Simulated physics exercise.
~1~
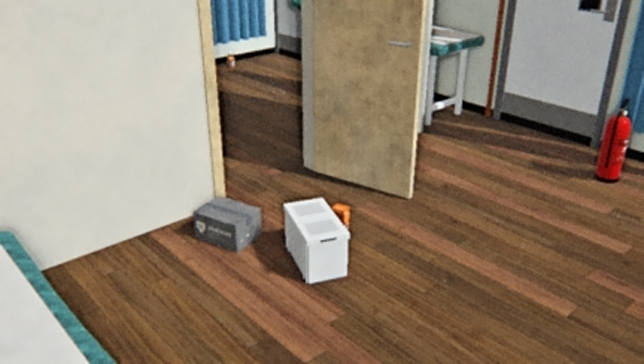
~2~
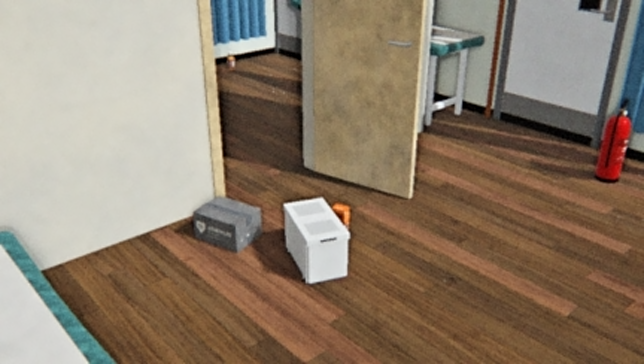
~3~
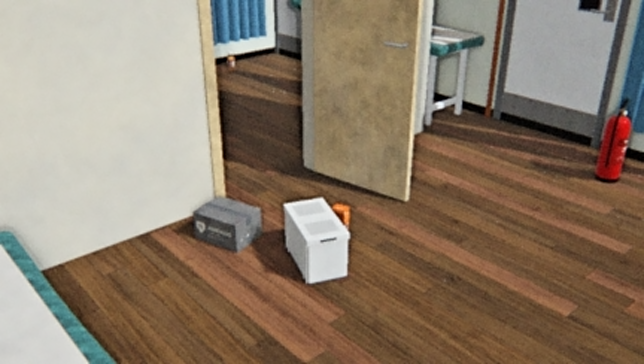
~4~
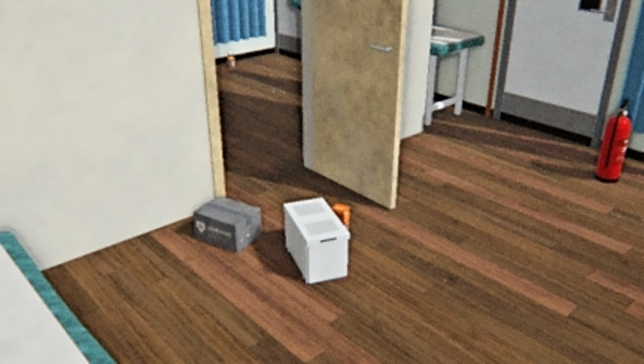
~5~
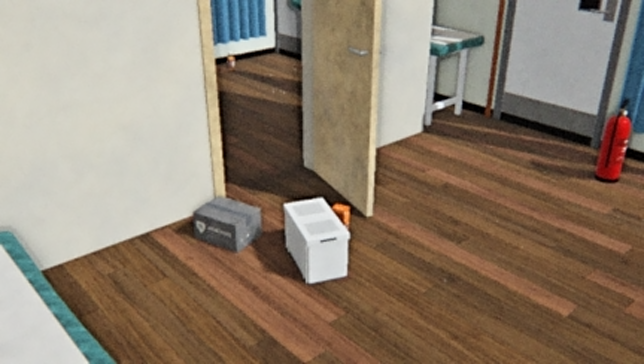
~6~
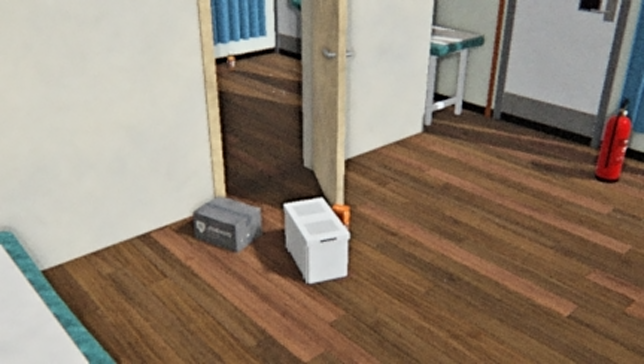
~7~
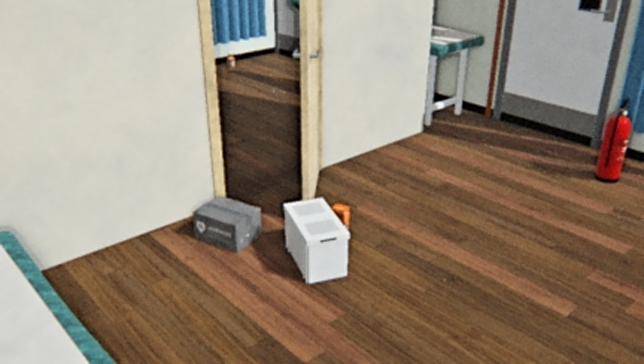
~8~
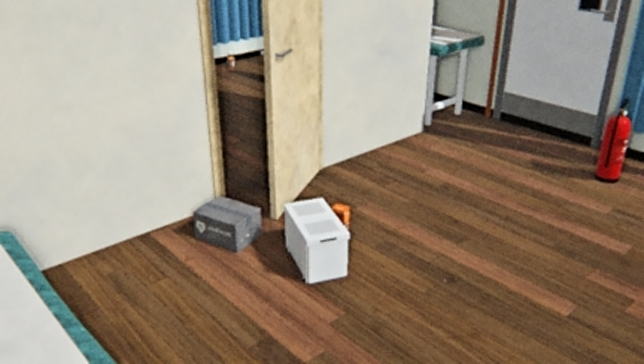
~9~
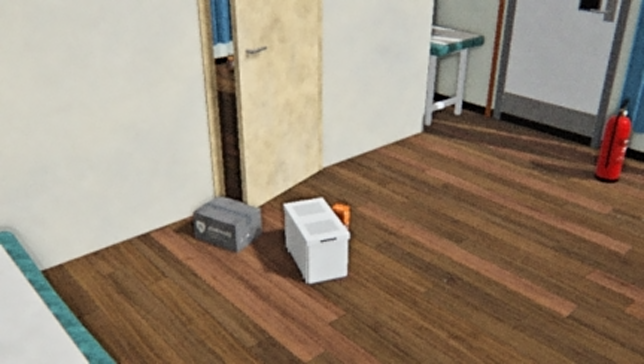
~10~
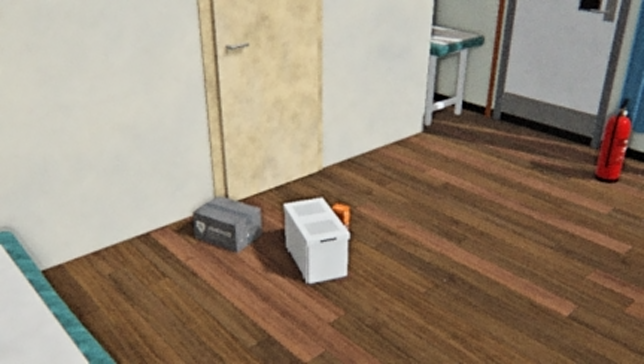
A pale wooden door that stood wide open swung steadily leftward past a white tote, an orange item and a grey parcel on the wooden floor, leaving them all in place, and ended fully closed in its frame.
